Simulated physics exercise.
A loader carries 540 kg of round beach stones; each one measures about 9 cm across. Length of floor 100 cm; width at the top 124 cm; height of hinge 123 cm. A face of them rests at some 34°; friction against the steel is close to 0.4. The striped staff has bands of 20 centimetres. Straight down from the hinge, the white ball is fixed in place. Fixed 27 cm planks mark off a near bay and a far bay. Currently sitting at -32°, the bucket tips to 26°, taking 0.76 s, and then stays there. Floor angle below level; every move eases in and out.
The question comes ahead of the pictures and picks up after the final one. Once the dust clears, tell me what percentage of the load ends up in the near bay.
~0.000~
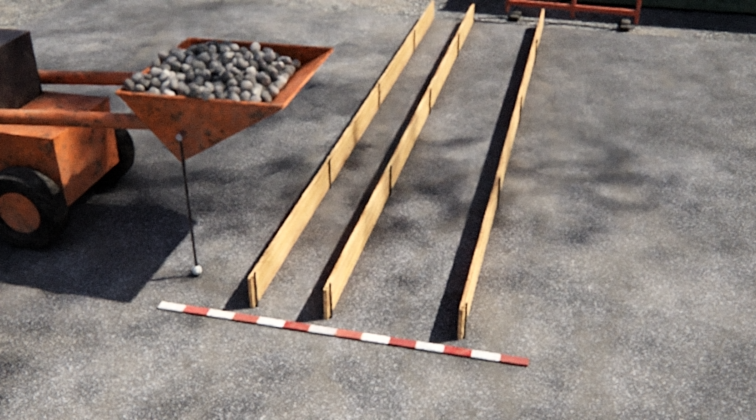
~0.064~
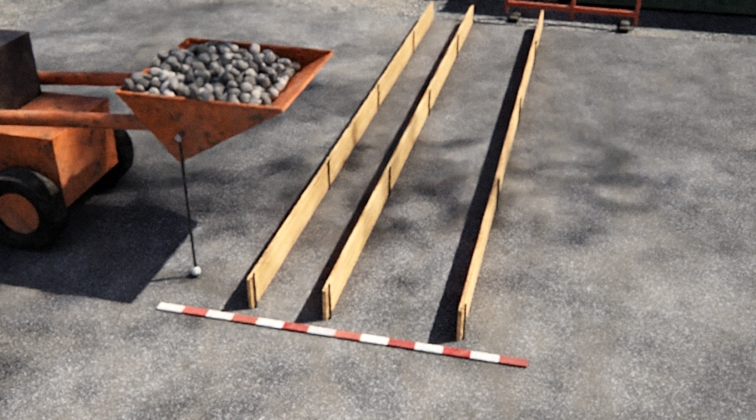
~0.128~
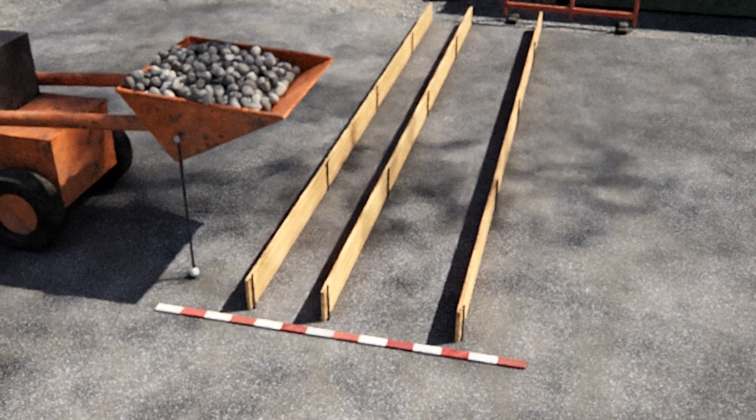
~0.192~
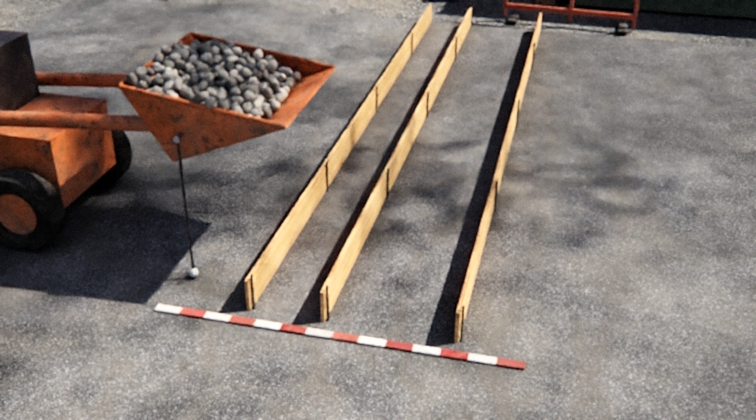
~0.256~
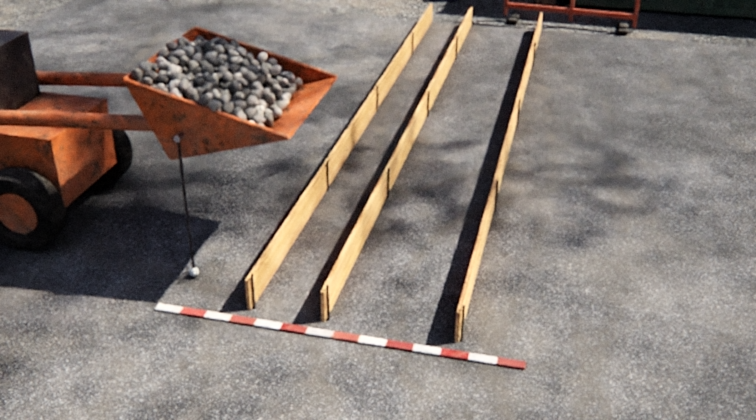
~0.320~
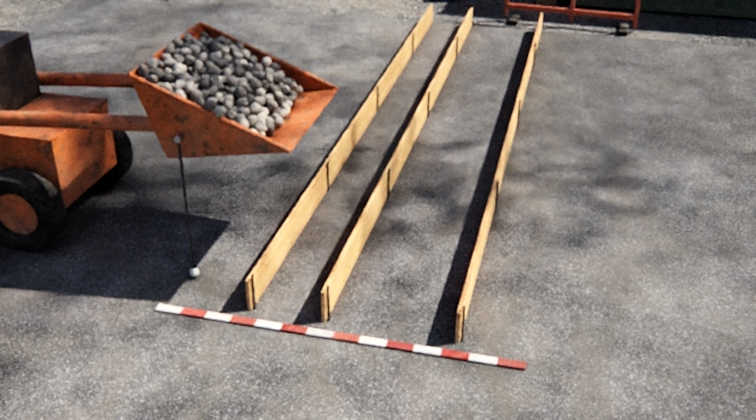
I would put it at 60 %.
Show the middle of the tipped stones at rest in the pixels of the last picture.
Their middle ends up near (347, 245).
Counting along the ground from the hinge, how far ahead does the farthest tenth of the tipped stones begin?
I'd put it at about 190 cm.
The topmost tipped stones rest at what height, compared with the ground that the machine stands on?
It finishes some 36 cm up from that ground.
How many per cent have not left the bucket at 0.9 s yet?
It holds some 95 per cent.
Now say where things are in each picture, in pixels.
Lip at (283, 107), floor tilted -32°, highest stones at (199, 55), in the first frame.
Lip at (283, 110), floor tilted -31°, highest stones at (190, 54); the stones move at 0.1 m/s on average, in the second frame.
The bucket is at -28°, its lip at (284, 117); the top of the load is at (189, 53); the stones move at 0.3 m/s on average, in the third frame.
The bucket is at -23°, its lip at (286, 127); the top of the load is at (185, 51); the stones move at 0.4 m/s on average, in the fourth frame.
The bucket is at -17°, its lip at (289, 138); the top of the load is at (189, 47); the stones move at 0.5 m/s on average, in the fifth frame.
The bucket is at -10°, its lip at (290, 151); the top of the load is at (192, 46); the stones move at 0.5 m/s on average, in the sixth frame.
After 0.6 s the floor is at 17°; 100 % in the bucket; the foremost stones are at (282, 135).
After 0.9 s the floor is at 26°; 93 % in the bucket, 7 % in the near bay; the foremost stones are at (323, 173).
After 1.2 s the floor is at 26°; 51 % in the bucket, 43 % in the near bay, 6 % in the far bay; the foremost stones are at (393, 245).
After 4.0 s the floor is at 26°; 0 % in the bucket, 62 % in the near bay, 38 % in the far bay; the foremost stones are at (468, 268).
